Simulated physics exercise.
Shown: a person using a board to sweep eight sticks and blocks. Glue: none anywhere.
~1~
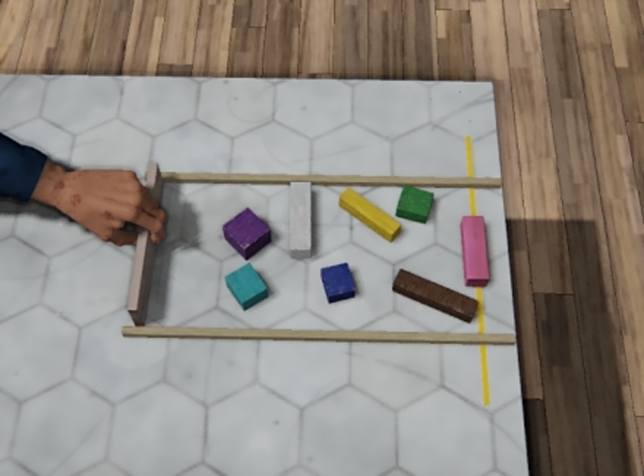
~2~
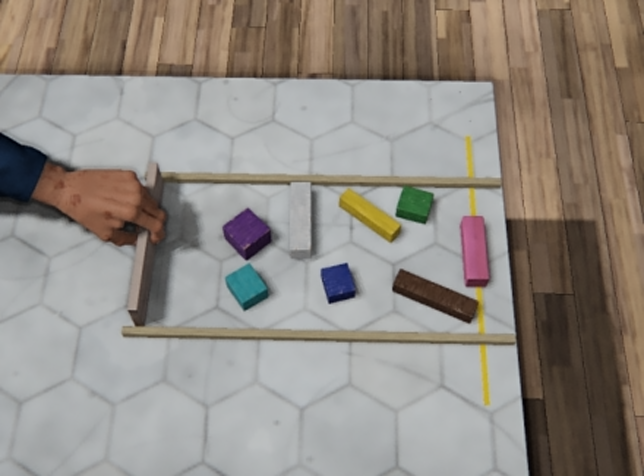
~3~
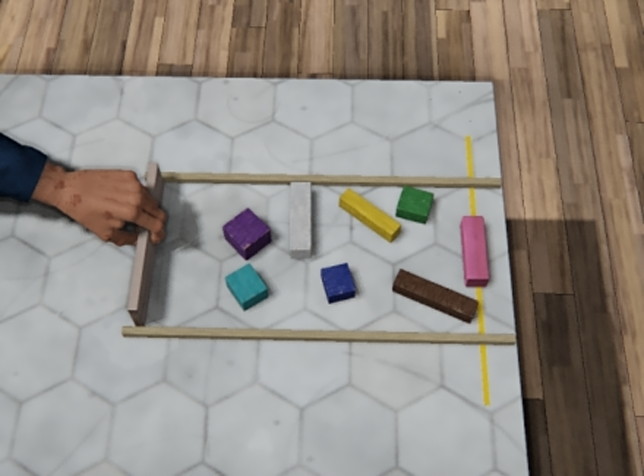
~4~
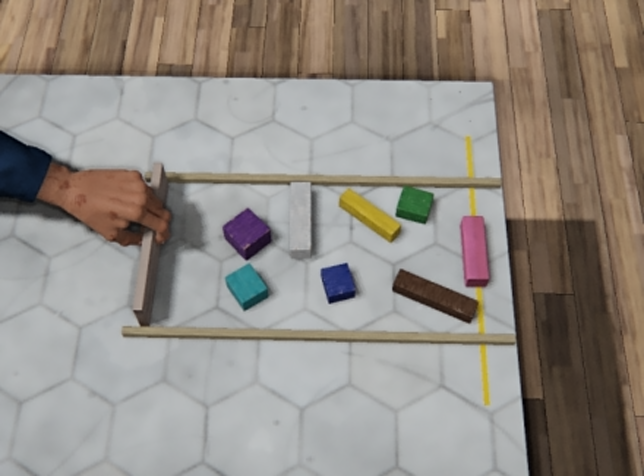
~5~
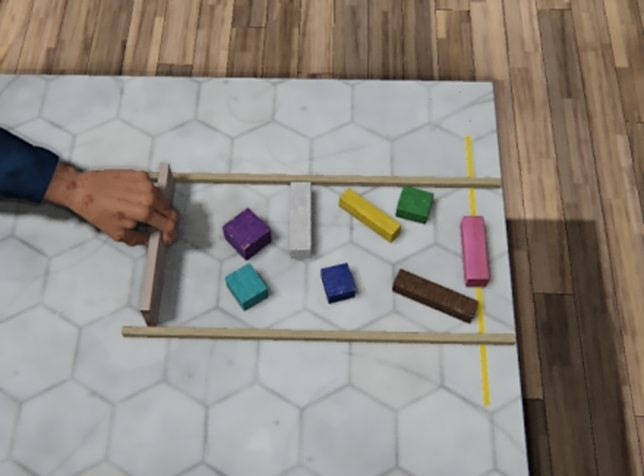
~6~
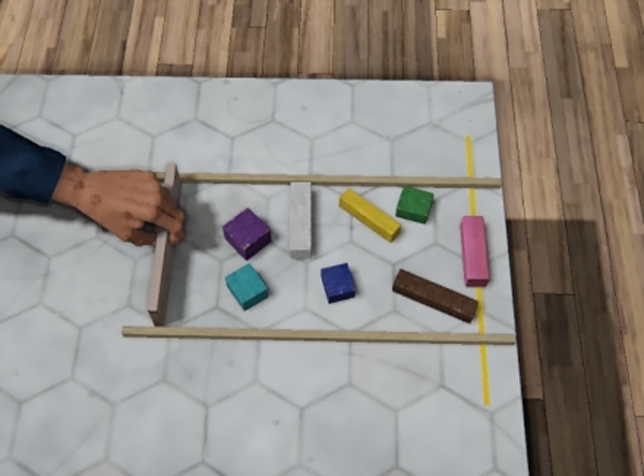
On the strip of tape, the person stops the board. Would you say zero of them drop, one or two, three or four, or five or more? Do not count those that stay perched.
You'd see five or more pieces leave the end and fall.
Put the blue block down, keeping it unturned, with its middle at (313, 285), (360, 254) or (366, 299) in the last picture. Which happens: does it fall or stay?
The blue block drops off; comes down; is lost.
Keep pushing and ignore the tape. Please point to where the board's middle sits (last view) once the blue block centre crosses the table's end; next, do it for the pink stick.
The middle is at (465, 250) when it's the blue block, and at (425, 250) when it's the pink stick.
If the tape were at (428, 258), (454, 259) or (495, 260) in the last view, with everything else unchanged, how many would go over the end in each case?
In that order 2, 3 and 7.
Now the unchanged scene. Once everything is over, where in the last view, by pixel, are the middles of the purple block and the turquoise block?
Positions - first (495, 254), then (496, 300).
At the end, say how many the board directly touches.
3 in contact.
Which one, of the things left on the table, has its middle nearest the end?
The white bar.
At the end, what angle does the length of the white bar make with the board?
Misalignment: Close to 35°.
Soon after, none off yet; pink stick at rest near (474, 251); brown bar at rest near (435, 296); green block at rest near (415, 205).
In the end, the number that fall off is five or more; gone, blue block, yellow bar, green block, brown bar and pink stick.
